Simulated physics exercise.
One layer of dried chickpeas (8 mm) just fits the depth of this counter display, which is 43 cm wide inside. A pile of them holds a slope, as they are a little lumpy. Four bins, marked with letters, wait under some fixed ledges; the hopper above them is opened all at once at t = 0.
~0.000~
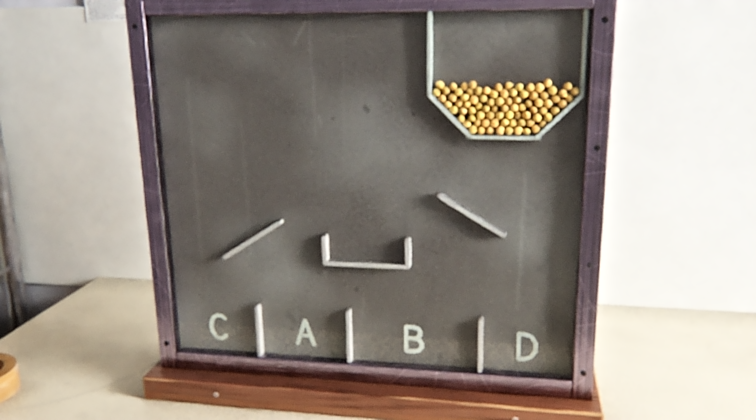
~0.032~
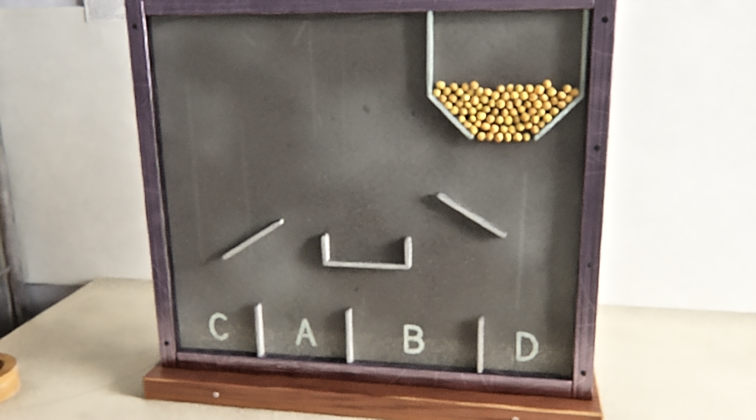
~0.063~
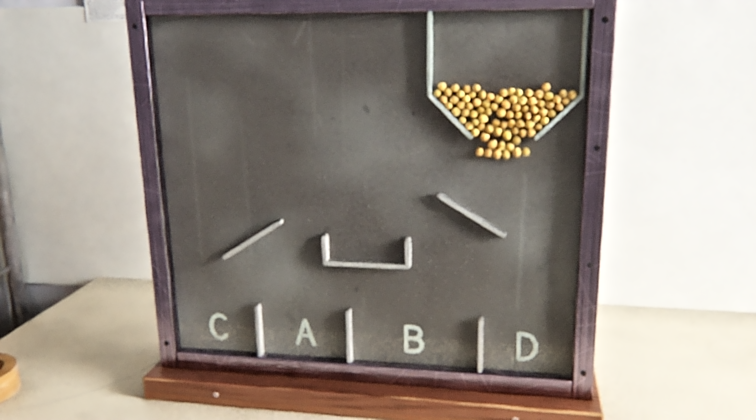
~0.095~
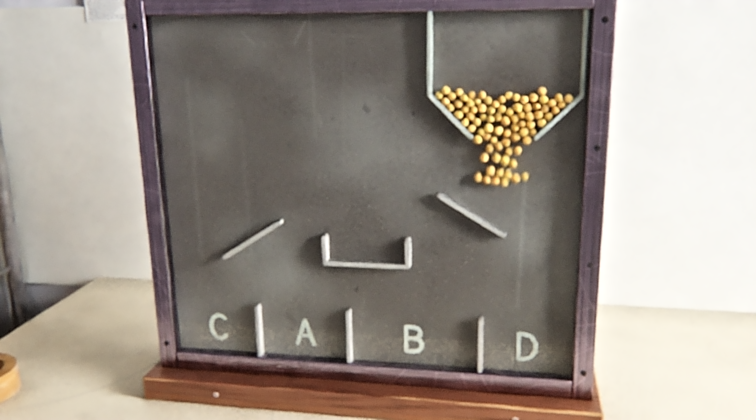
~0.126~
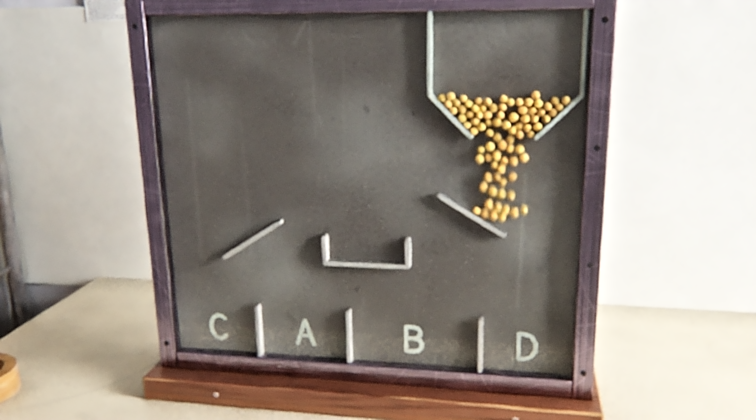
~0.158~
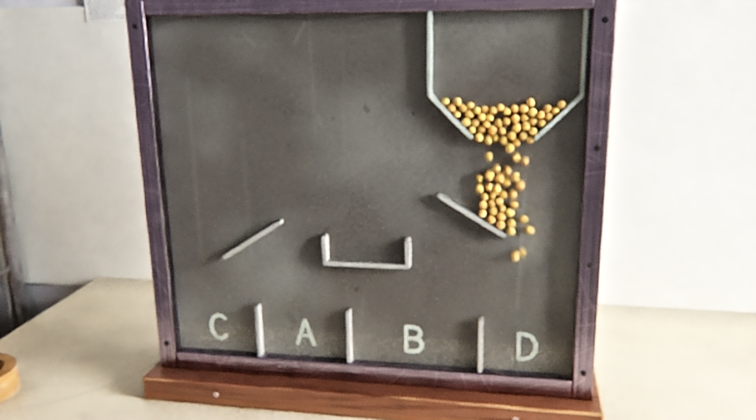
On a pale tabletop against a whitish wall, a display board is seen from the front in a fixed view. Its dark panel has a purple frame and wooden base, with a hopper of golden chickpeas upper right, two slanted ledges flanking a cup, and bins marked C, A, B and D. The hopper's bottom opens, and chickpeas pour onto the right ledge, slide down rightward and drop off its lower end.
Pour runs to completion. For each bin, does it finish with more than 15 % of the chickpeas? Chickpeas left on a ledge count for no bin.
Going through them - bin A: It doesn't, bin B: It doesn't, bin C: It doesn't, bin D: It does.
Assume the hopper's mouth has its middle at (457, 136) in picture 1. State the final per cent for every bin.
Bin A: 0; bin B: 15; bin C: 0; bin D: 75.
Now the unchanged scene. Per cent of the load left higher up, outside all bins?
I'd say somewhere near 0 in a hundred.
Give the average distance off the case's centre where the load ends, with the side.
About 18 cm right.
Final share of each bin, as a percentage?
In order: Bin A 0, bin B 0, bin C 0, bin D 100.
By 0.24 s 85 % have left the hopper; down in the bins, nothing yet.
By 0.34 s 100 % have left the hopper; down in the bins, D 35 %.
By 0.55 s 100 % have left the hopper; down in the bins, D 90 %.
At rest by 1.4 s, A 0 %, B 0 %, C 0 %, D 100 %.
